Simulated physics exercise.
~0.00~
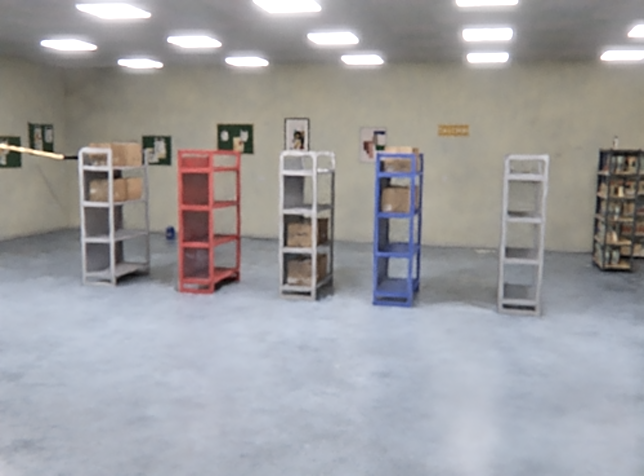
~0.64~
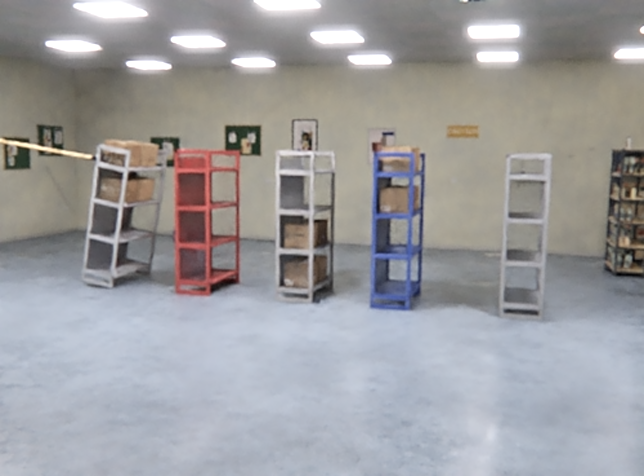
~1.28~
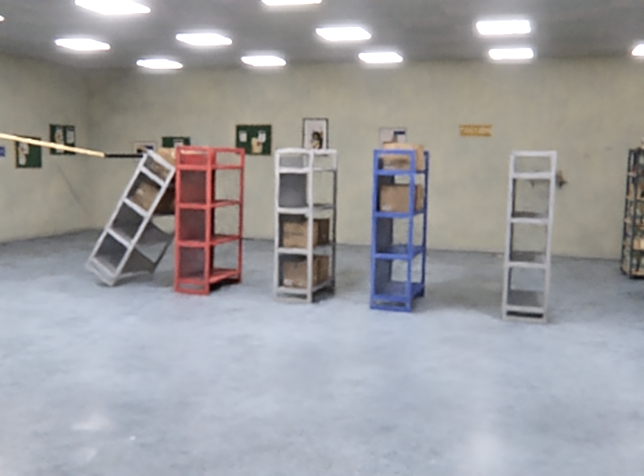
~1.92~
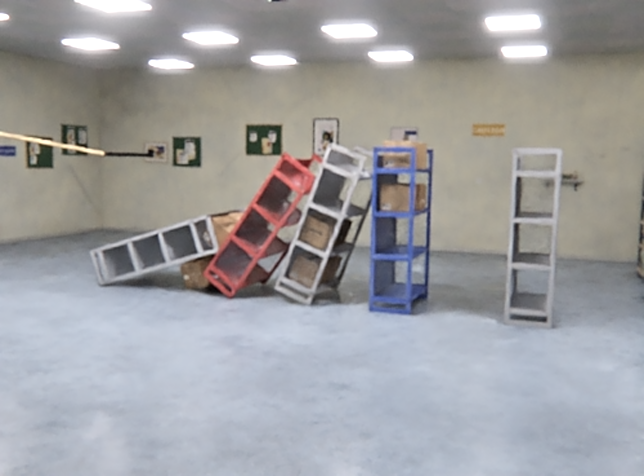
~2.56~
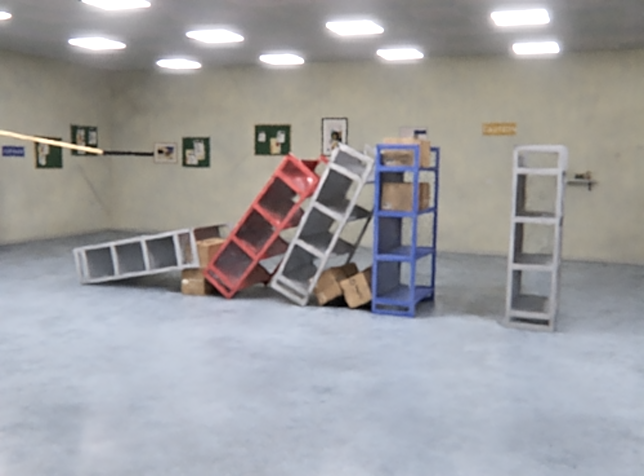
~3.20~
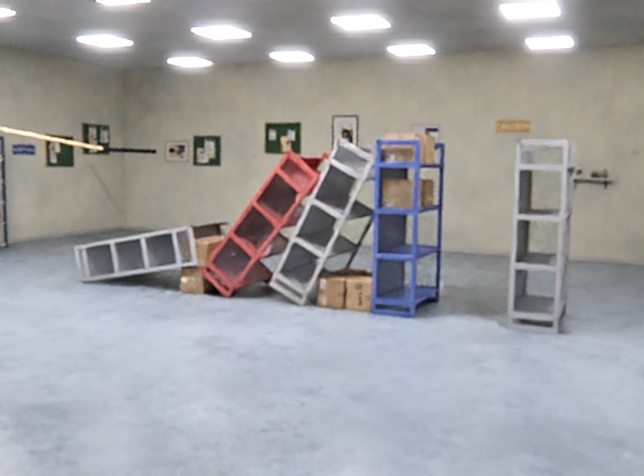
A pole tips the left shelf, toppling it and leaning two more against the blue one.
